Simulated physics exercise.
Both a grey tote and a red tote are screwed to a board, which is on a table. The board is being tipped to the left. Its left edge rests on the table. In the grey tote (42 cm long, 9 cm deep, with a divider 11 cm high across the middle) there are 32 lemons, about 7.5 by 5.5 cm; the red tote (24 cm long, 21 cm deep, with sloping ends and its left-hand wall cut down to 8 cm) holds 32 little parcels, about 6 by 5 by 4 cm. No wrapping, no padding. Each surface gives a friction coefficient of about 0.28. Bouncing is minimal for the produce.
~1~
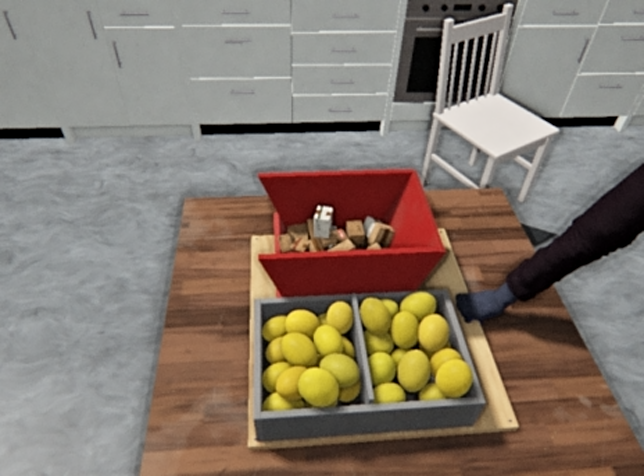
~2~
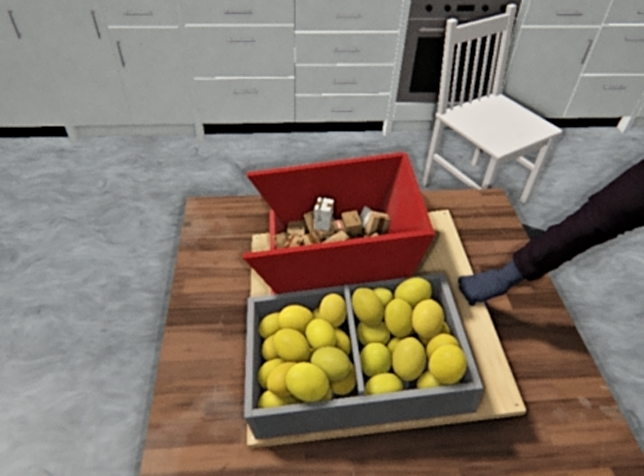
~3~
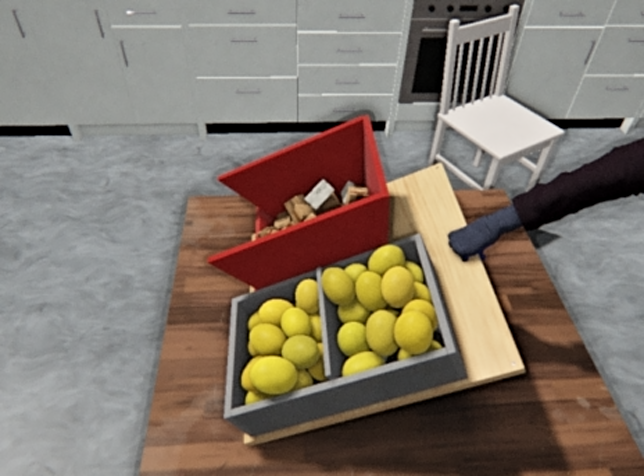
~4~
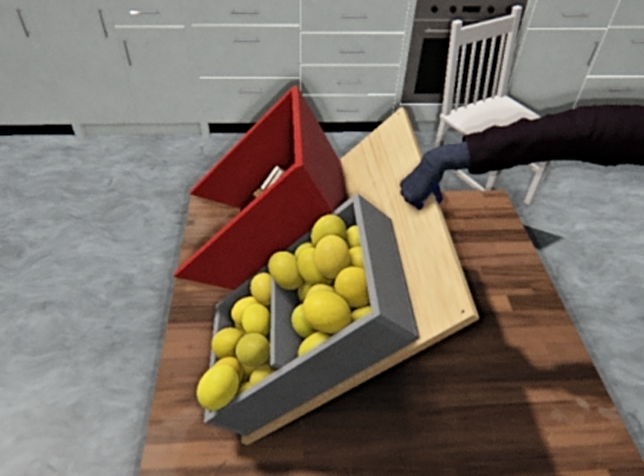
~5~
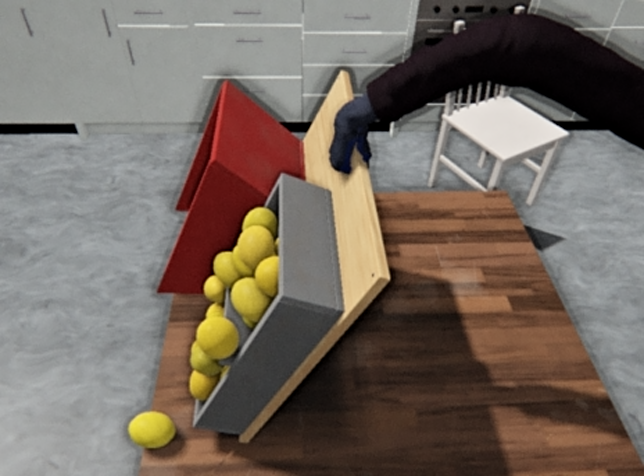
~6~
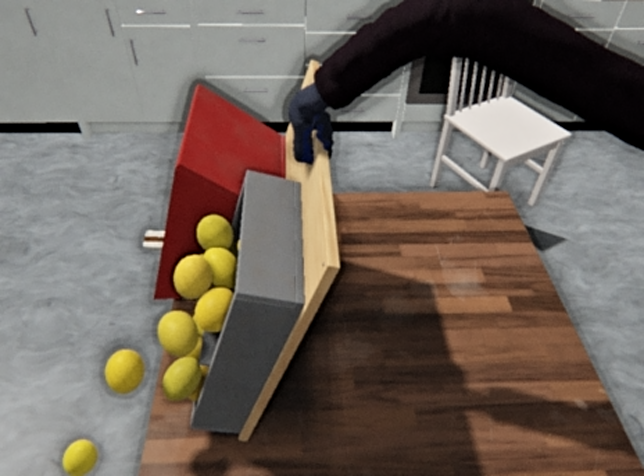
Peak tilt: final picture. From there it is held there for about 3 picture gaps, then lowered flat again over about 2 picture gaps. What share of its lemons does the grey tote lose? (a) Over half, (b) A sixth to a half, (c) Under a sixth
The answer is b.
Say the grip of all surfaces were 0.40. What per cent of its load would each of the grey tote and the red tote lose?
Grey tote 40, red tote 70 per cent.
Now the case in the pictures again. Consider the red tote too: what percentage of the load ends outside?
Lost from the red tote: 70 percent.
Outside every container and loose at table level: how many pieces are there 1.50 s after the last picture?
The count is about 12.
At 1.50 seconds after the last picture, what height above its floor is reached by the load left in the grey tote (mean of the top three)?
12 cm or so.
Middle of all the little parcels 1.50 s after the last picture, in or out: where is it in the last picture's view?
In the last view, the centre sits near (213, 272).
Then, 0.24 s after the last picture, tilt 73°; grey tote 21 in, 11 out and red tote 18 in, 14 out.
Then, 0.54 s after the last picture, tilt 71°; grey tote 21 in, 11 out and red tote 16 in, 16 out.
Then, 0.96 s after the last picture, tilt 0°; grey tote 19 in, 13 out and red tote 11 in, 21 out.
Outcome (1.50 s after the last picture), grey tote 19 in, 13 out and red tote 11 in, 21 out. Asked share, 13 of 32, 41 per cent.
